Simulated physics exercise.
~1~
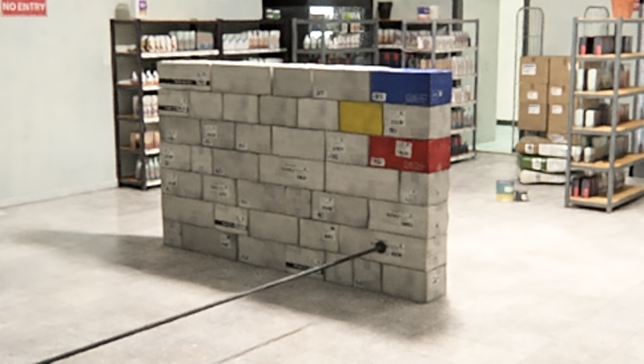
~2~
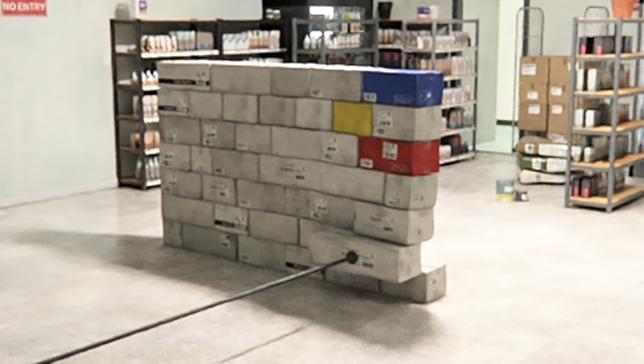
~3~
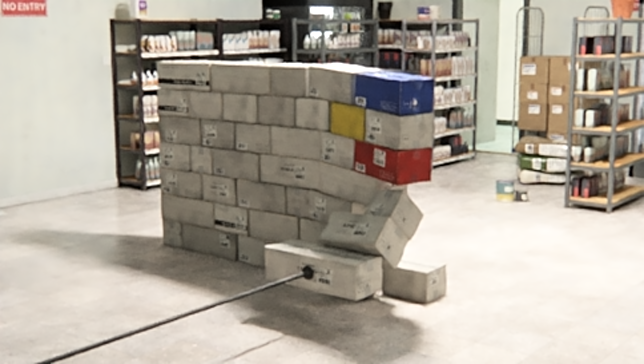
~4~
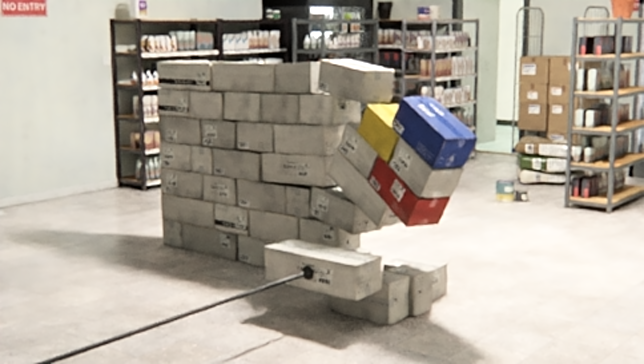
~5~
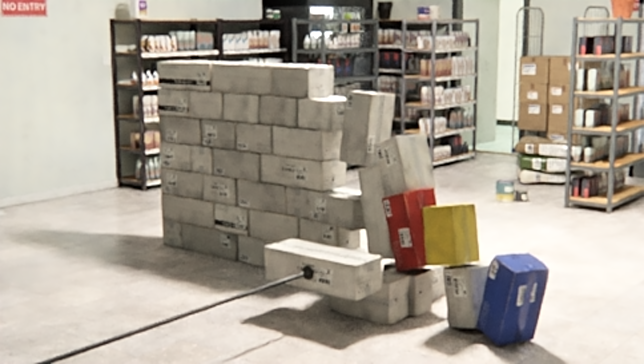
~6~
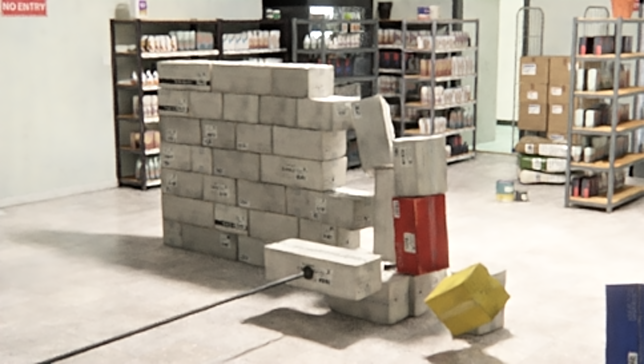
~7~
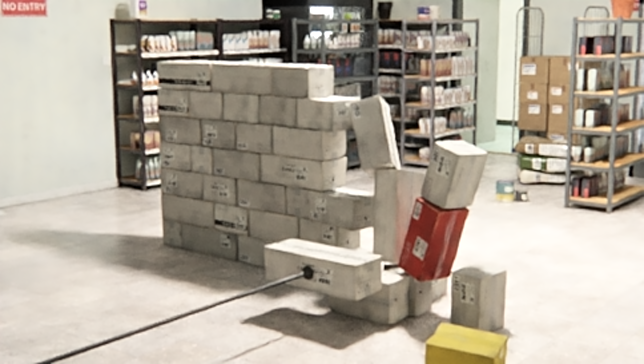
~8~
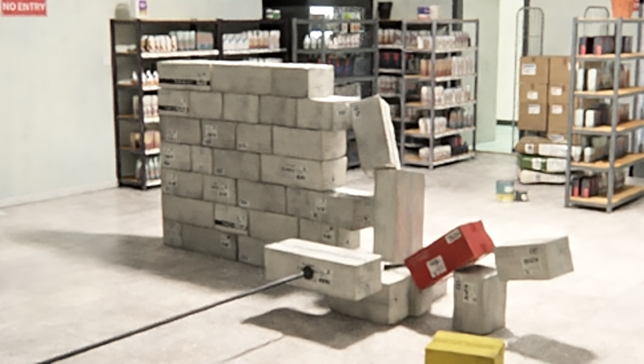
A wall of pale boxes loses its right end as a rod pulls one out.
